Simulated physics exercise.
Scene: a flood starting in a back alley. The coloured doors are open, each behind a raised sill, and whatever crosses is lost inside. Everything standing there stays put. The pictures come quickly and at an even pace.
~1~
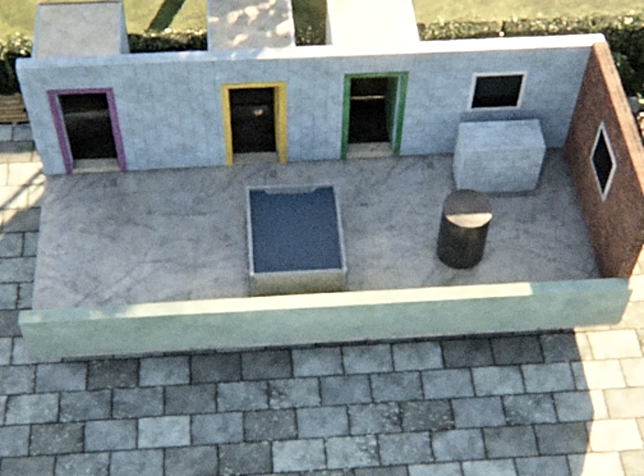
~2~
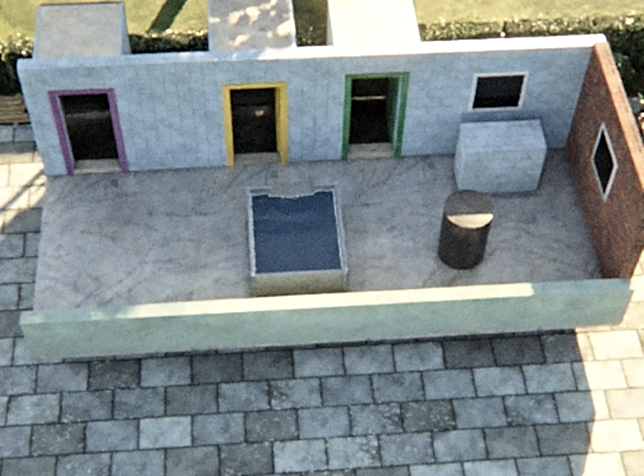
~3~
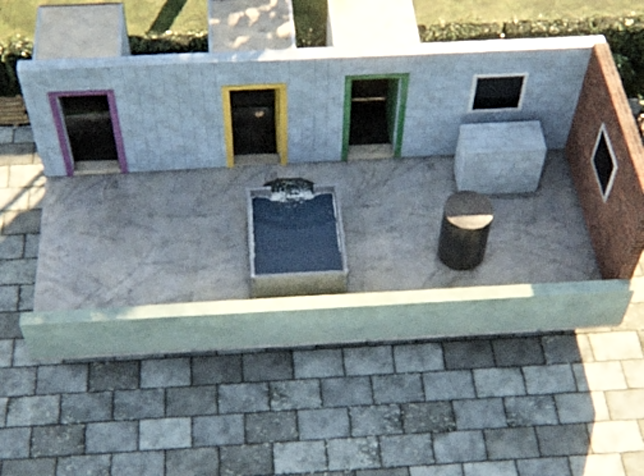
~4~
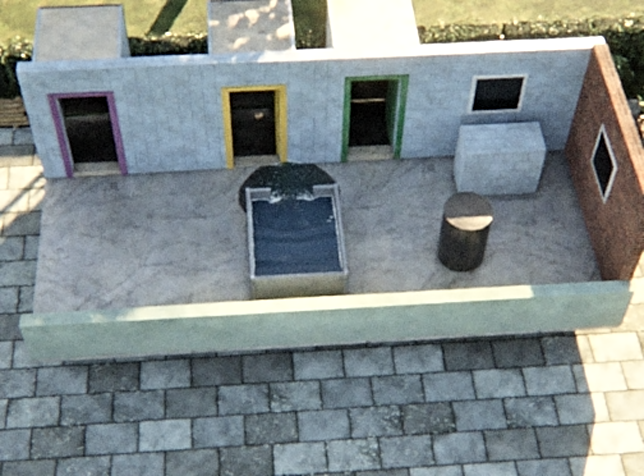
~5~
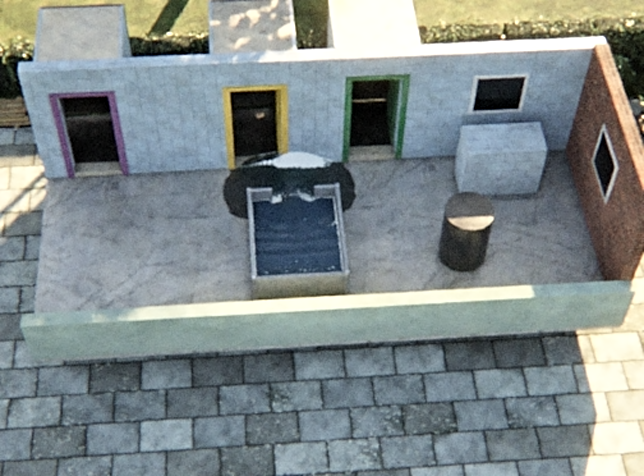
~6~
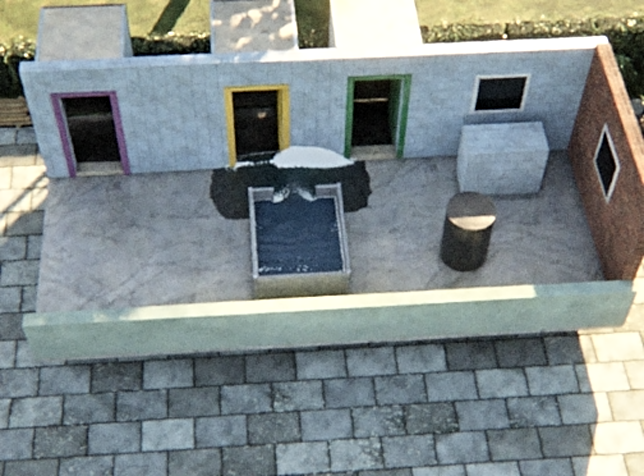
In this clip, water in an open tank in a walled alley with purple, yellow and green doorways pours out through a gap on the far side, then spreads across the paving behind the tank to the left and right.
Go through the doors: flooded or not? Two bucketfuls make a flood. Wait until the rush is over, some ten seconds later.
At the end, the yellow door will be overrun; the purple door will keep it to two buckets; the green door will keep it to two buckets.
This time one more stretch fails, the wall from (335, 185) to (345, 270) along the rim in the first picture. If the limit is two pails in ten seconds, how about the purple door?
I reckon the purple one doesn't reach it.
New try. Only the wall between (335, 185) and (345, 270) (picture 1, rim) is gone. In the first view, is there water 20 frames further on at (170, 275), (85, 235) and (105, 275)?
The three spots, in order, are spared, spared and spared.
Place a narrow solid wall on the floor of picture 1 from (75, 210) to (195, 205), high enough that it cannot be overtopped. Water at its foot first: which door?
It's the one in yellow.
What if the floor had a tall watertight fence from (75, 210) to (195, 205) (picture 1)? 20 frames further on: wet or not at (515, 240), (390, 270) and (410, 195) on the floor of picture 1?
Submerged; untouched; submerged.
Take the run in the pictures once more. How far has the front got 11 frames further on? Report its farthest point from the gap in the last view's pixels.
I'd say around (532, 152).
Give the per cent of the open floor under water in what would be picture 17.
It works out to about 25 in a hundred.
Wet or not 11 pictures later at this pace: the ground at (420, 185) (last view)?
At that place: Flooded.
A moment on, water covers 15 % of the floor; the yellow door far over two buckets in, the purple door not reached, the green door wet at the sill, nothing in.
Next, water covers 25 % of the floor; the yellow door far over two buckets in, the purple door wet at the sill, nothing in, the green door wet at the sill, nothing in.
Then, water covers 45 % of the floor; the yellow door far over two buckets in, the purple door wet at the sill, nothing in, the green door wet at the sill, nothing in.
Later, water covers 65 % of the floor; the yellow door far over two buckets in, the purple door wet at the sill, nothing in, the green door wet at the sill, nothing in.
In the end, water covers 70 % of the floor; the yellow door far over two buckets in, the purple door wet at the sill, nothing in, the green door wet at the sill, nothing in.
